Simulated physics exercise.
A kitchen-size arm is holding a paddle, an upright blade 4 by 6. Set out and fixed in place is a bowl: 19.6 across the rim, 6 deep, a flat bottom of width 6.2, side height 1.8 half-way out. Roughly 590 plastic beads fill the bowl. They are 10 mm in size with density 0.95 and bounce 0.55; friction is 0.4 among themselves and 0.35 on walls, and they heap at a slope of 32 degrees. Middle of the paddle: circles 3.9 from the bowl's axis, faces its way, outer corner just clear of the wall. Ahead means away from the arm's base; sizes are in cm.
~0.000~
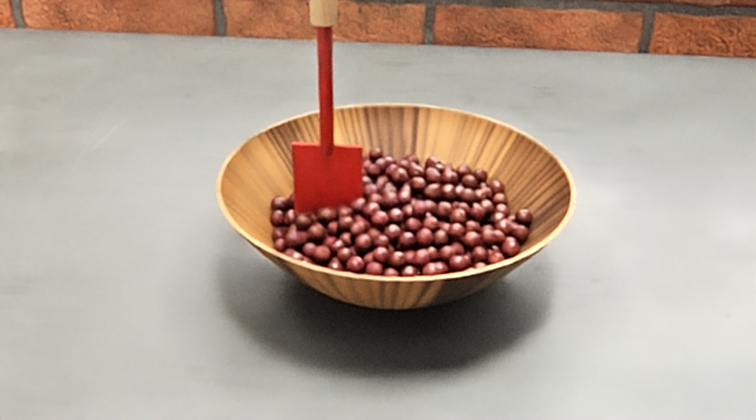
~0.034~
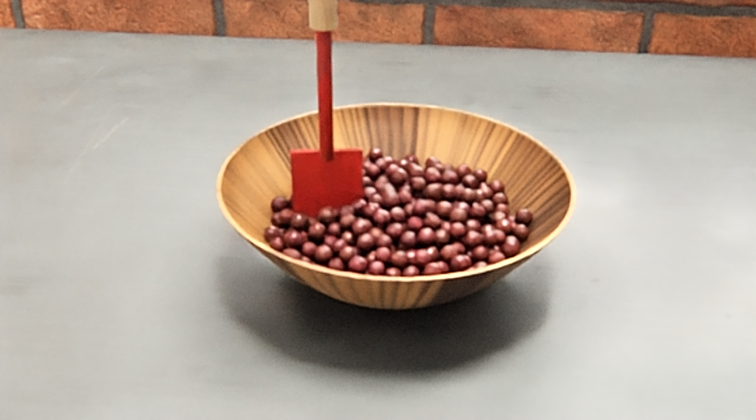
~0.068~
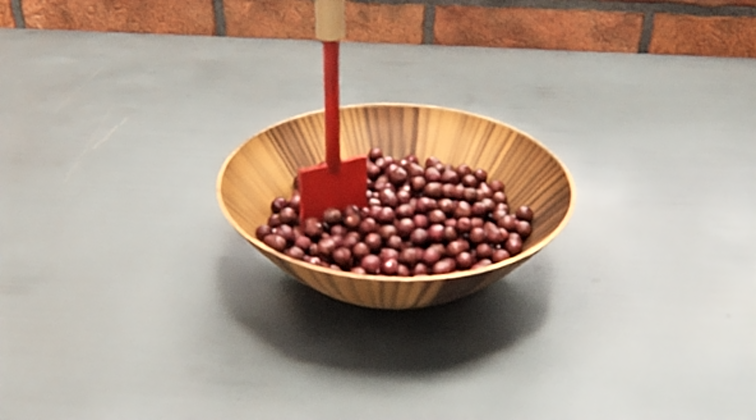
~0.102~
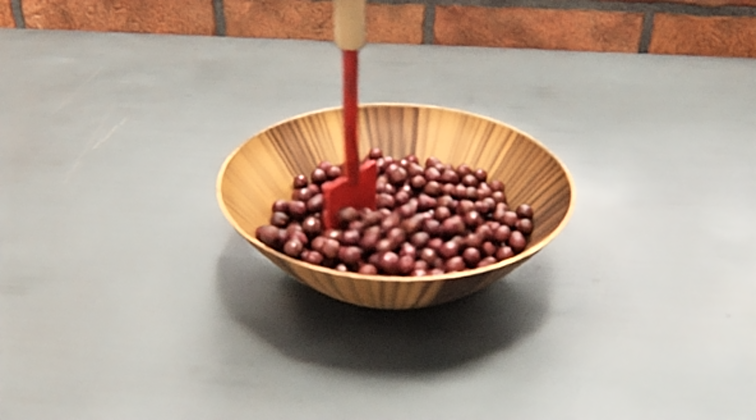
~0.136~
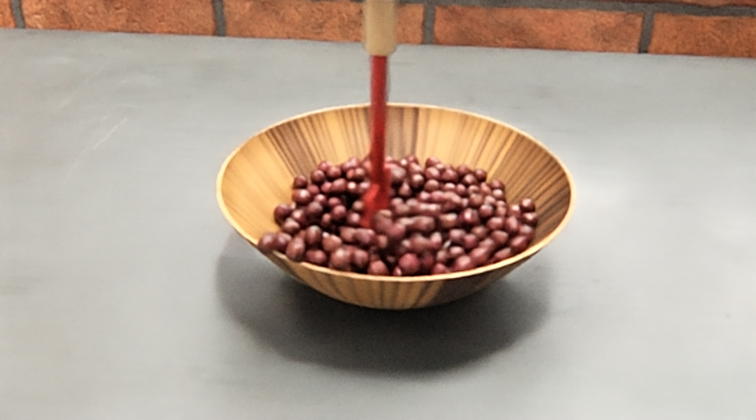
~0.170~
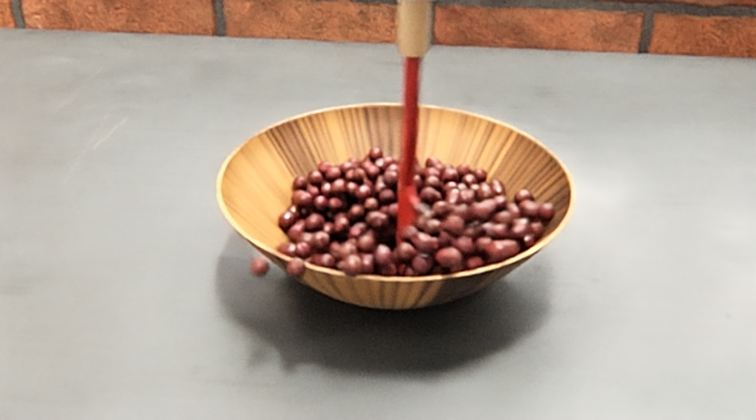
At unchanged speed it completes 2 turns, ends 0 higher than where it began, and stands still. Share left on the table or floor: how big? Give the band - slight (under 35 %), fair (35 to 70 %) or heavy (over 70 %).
Band: Slight.
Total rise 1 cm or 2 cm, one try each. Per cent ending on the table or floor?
Near 15 in a hundred, then near 15 in a hundred.
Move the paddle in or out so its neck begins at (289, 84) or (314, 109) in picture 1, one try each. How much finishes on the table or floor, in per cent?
Near 20 and 35 in a hundred, one try each.
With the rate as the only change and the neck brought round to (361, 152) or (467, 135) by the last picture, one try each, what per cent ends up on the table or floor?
Roughly 10 and 55 percent, in that order.
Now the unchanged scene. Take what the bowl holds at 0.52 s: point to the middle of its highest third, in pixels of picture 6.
Near (296, 183).
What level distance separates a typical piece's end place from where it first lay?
My guess is close to 10 centimetres.
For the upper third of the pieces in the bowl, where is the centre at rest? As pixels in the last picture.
Near (317, 221).
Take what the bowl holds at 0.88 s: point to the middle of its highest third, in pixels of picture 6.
In the last picture it sits around (469, 162).
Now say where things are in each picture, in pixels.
The first picture shows the paddle neck at (327, 120), 0° round; upper third of the load around (403, 211), from x 280 to 525, top at y 155; 593 in the bowl.
The second picture shows the paddle neck at (326, 126), 10° round; upper third of the load around (400, 213), from x 270 to 525, top at y 155.
The third picture shows the paddle neck at (333, 138), 33° round; upper third of the load around (393, 223), from x 265 to 525, top at y 155.
The fourth picture shows the paddle neck at (351, 148), 56° round; upper third of the load around (400, 229), from x 265 to 525, top at y 155.
The fifth picture shows the paddle neck at (378, 155), 79° round; upper third of the load around (418, 233), from x 265 to 530, top at y 155.
The sixth picture shows the paddle neck at (409, 156), 103° round; upper third of the load around (444, 230), from x 260 to 545, top at y 155; 591 in the bowl, 2 in flight or on the tool.
After 0.52 s, 344° round, highest piece 8 above the table; 518 in the bowl, 61 on the table or floor, 14 in flight or on the tool.
After 0.88 s, 226° round, highest piece 9 above the table; 480 in the bowl, 103 on the table or floor, 10 in flight or on the tool.
After 1.25 s, 0° round, highest piece 6 above the table; 455 in the bowl, 138 on the table or floor.
After 1.95 s, 0° round, highest piece 6 above the table; 455 in the bowl, 138 on the table or floor.
In the end, 455 in the bowl, 138 on the table or floor. That is 23 % on the table or floor.
